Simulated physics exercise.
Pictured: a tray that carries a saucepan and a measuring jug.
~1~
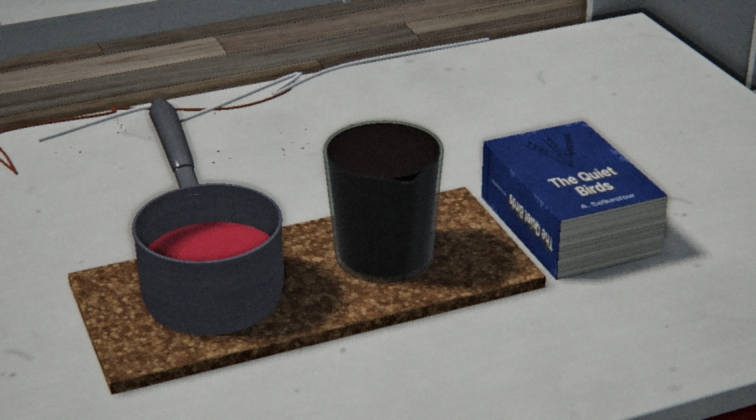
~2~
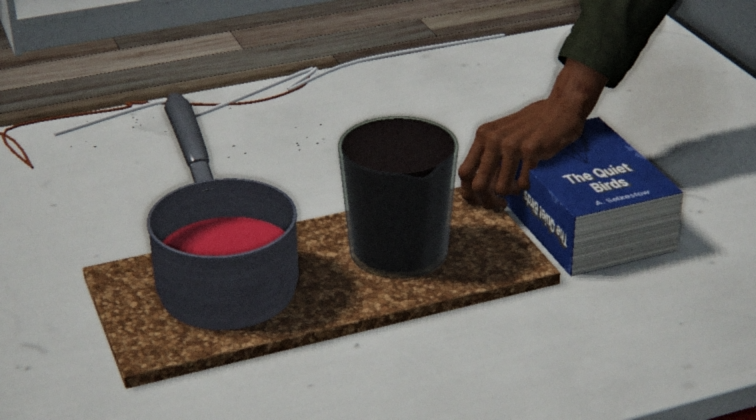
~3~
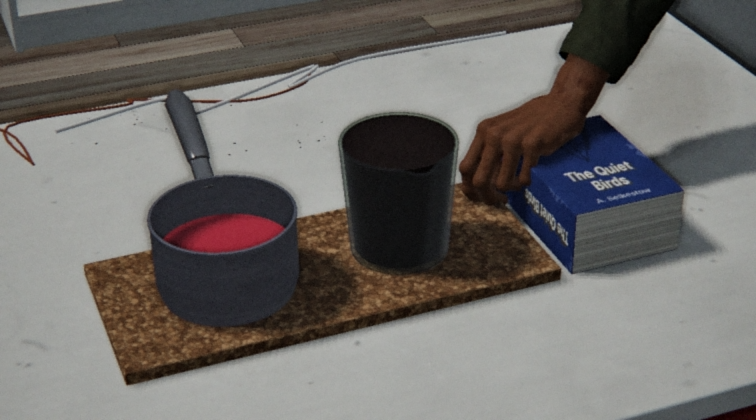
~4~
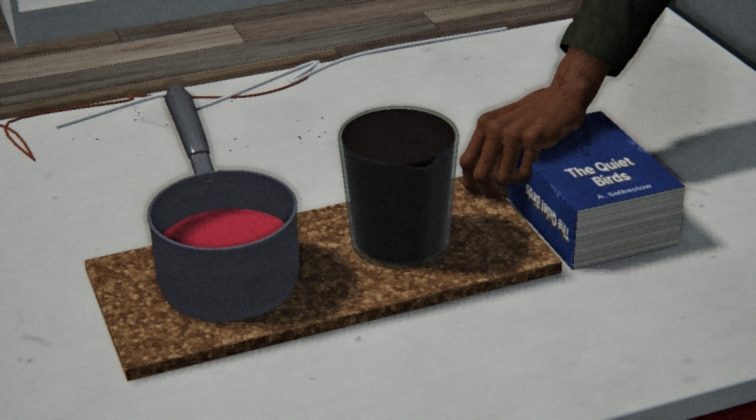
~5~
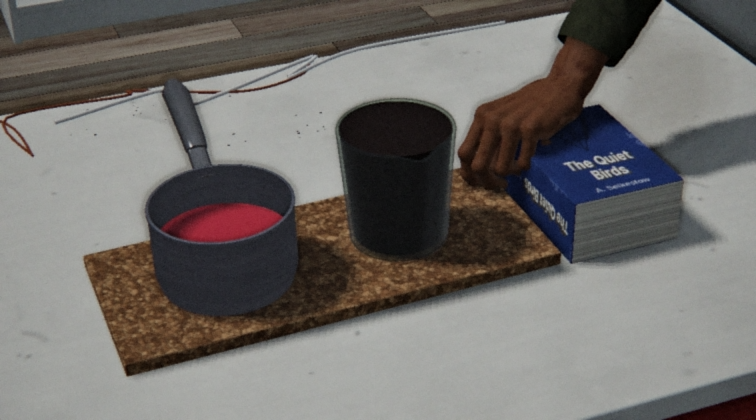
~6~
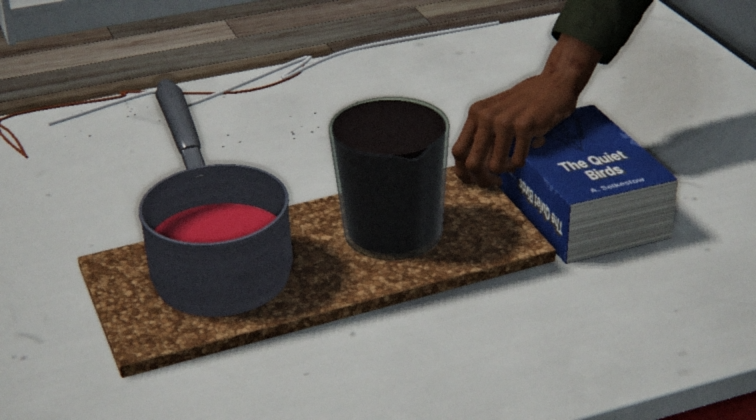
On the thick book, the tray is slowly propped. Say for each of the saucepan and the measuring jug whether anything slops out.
At the end, on the left the saucepan: Does not overflow. On the right the measuring jug: Overflows.
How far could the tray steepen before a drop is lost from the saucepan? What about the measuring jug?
35 and 4 degrees respectively.
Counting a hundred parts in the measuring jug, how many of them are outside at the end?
Note: Some 6 parts in a hundred.
A moment on, the tray slopes by about 6°; saucepan, all is still inside; measuring jug, a puddle lies under it.
Further on, the tray slopes by about 12°; saucepan, all is still inside; measuring jug, a puddle lies under it.
When it is over, the tray slopes by about 10°, resting on the thick book; saucepan, all is still inside; measuring jug, a puddle lies under it.
